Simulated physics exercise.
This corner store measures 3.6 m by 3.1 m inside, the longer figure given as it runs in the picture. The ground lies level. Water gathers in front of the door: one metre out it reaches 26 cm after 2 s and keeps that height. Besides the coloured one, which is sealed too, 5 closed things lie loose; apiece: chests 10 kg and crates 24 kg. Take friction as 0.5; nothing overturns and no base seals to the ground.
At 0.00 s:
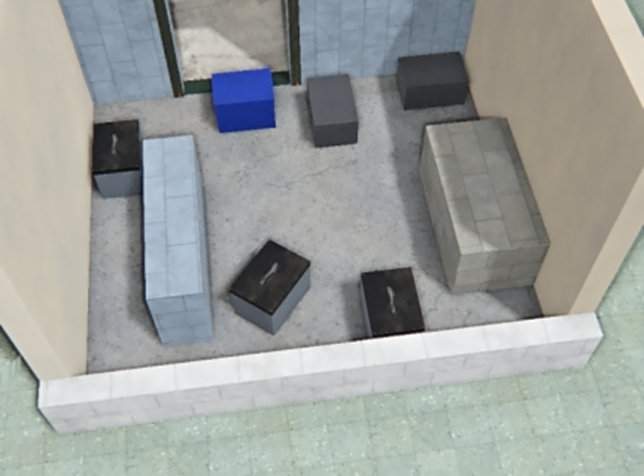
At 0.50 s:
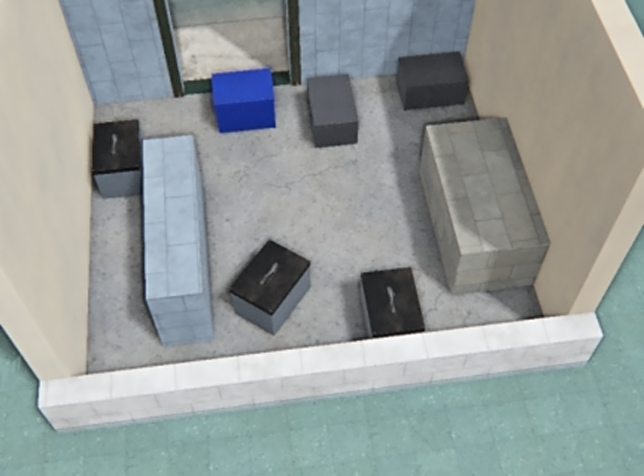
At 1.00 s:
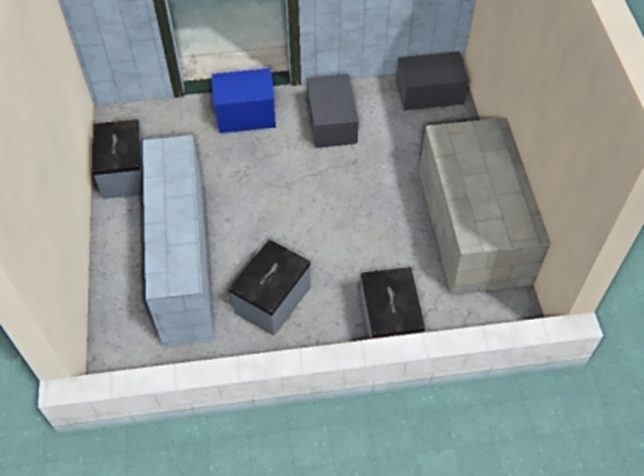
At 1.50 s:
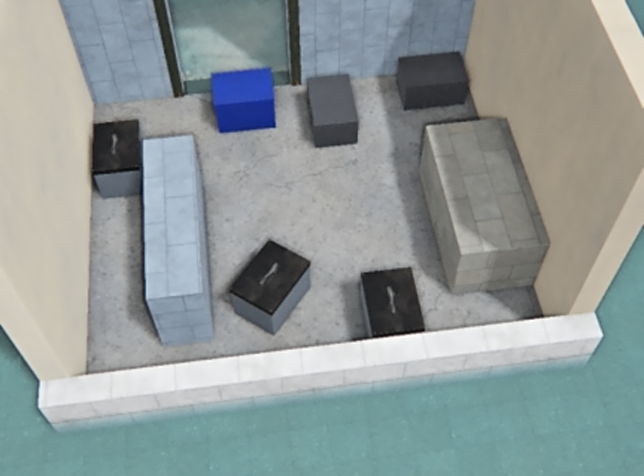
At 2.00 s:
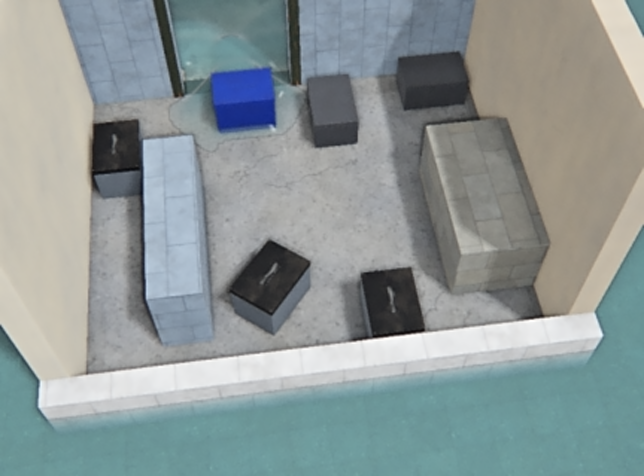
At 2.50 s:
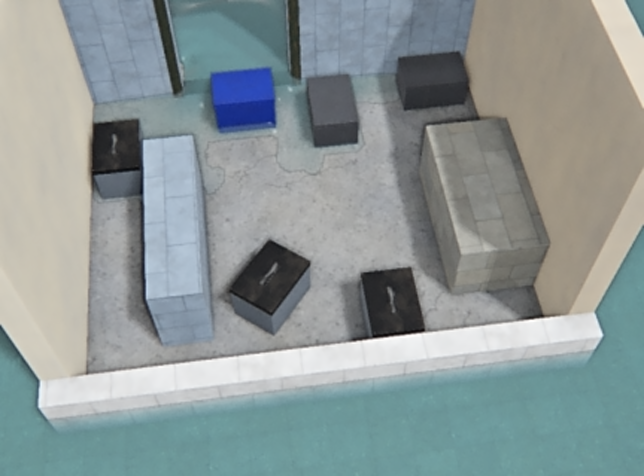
Water rising outside a small walled store, then seeping through the doorway and spreading around a blue chest while the boxes stay still.
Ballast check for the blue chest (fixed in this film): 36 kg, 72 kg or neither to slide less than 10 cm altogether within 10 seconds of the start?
For it, neither load is enough.
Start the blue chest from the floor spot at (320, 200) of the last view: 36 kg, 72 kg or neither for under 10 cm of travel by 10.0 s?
It takes the larger.
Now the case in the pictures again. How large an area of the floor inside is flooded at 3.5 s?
Roughly 6.0 m2.
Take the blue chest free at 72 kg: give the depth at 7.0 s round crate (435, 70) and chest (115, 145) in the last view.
Roughly 13 and 15 cm.
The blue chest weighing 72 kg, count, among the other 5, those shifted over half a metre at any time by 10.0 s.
4 of them.
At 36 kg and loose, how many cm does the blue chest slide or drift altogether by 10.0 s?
About 250 cm.
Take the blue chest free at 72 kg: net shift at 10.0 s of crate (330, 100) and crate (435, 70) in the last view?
In that order: 100 cm, 30 cm.
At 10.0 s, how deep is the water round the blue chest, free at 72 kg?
About 13 cm.
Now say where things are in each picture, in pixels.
In the first frame, the blue chest at (243, 86), on the bottom; 0.0 m2 under water; 0 of 6 have shifted.
In the second frame, the blue chest at (243, 86) rests on the ground; 0.0 m2 under water; 0 of 6 have shifted.
In the third frame, the blue chest at (243, 86), on the bottom; 0.0 m2 under water; 0 of 6 have shifted.
In the fourth frame, the blue chest at (243, 86) rests on the ground; 0.1 m2 under water; 0 of 6 have shifted.
In the fifth frame, the blue chest at (243, 86) rests on the ground; 0.4 m2 under water; 0 of 6 have shifted.
In the sixth frame, the blue chest at (243, 86), on the bottom; 1.8 m2 under water; 0 of 6 have shifted.
After 3.5 s the blue chest would be 106 cm from its start with 36 kg and 20 cm from its start with 72 kg; 9 cm of water round it then.
After 4.5 s the blue chest would be 139 cm from its start with 36 kg and 20 cm from its start with 72 kg; 8 cm of water round it then.
After 7.0 s the blue chest would be 164 cm from its start with 36 kg and 20 cm from its start with 72 kg; 9 cm of water round it then.
After 10.0 s the blue chest would be 222 cm from its start with 36 kg and 20 cm from its start with 72 kg; 13 cm of water round it then.
